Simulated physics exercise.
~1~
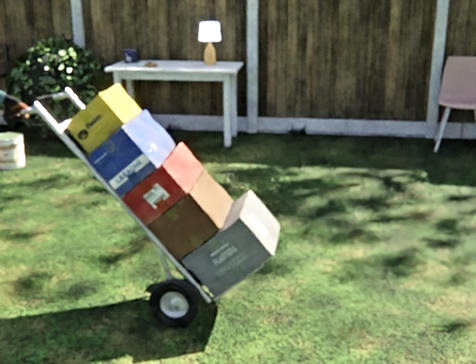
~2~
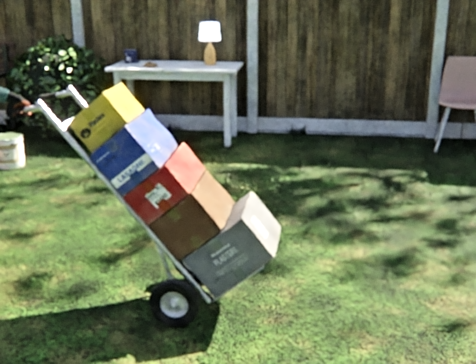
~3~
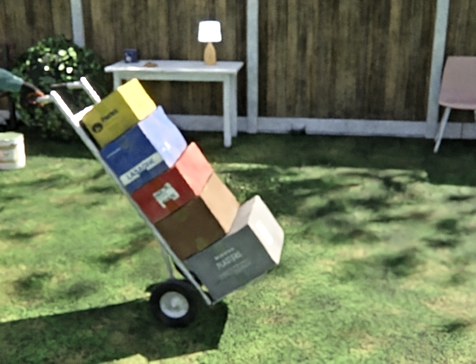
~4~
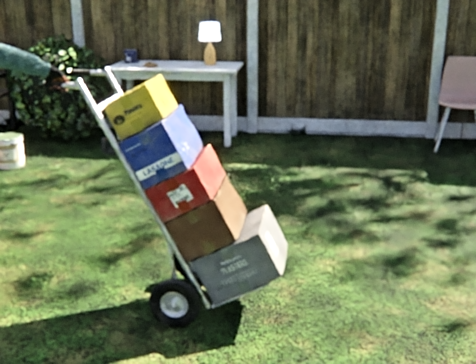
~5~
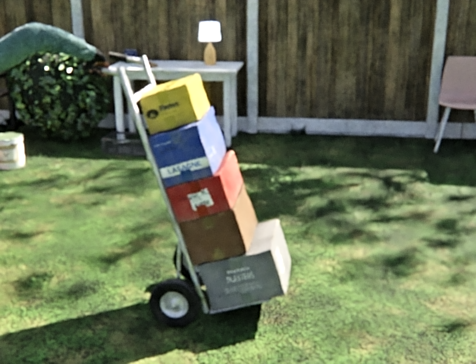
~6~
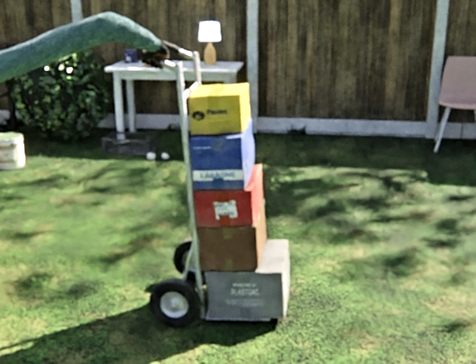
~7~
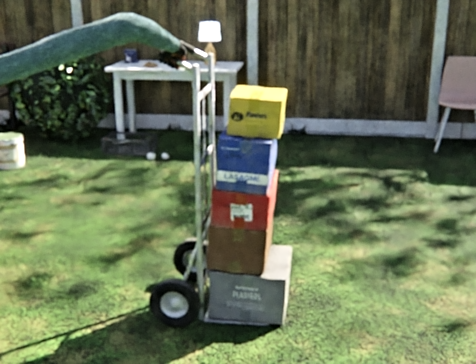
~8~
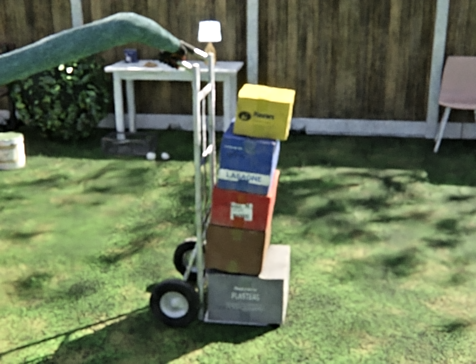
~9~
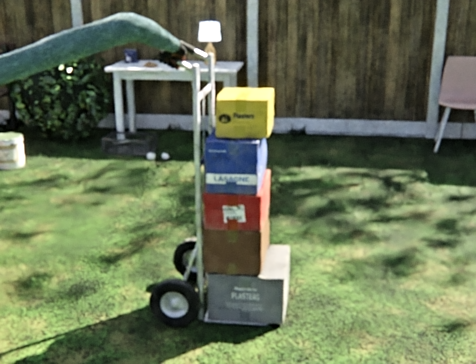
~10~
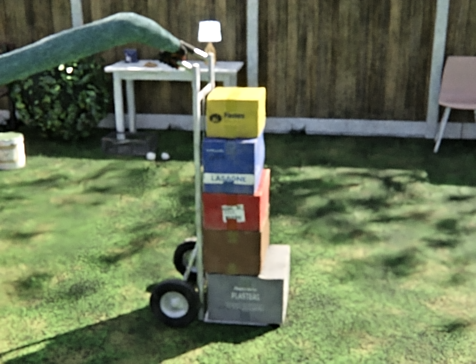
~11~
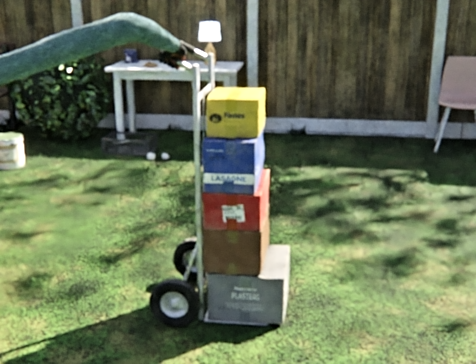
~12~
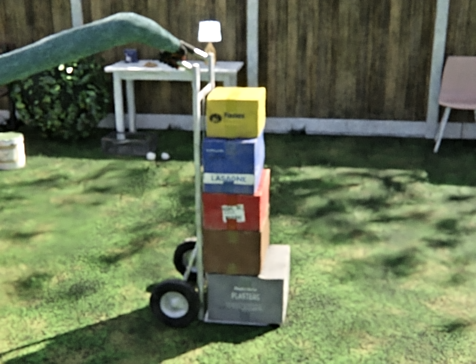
A sunlit back garden with a wooden fence is seen from a fixed viewpoint across the lawn. A sack truck leans back to the left, carrying a stack of five closed boxes, yellow on top, then blue, red, brown and grey, while a white table with a lamp and a pale chair stand behind. A green-sleeved arm at the left pushes the handle, tipping the truck upright. As it lands, the upper boxes lean right, the yellow one farthest, then rock back left. The stack settles and stands still, all five boxes still piled in order.
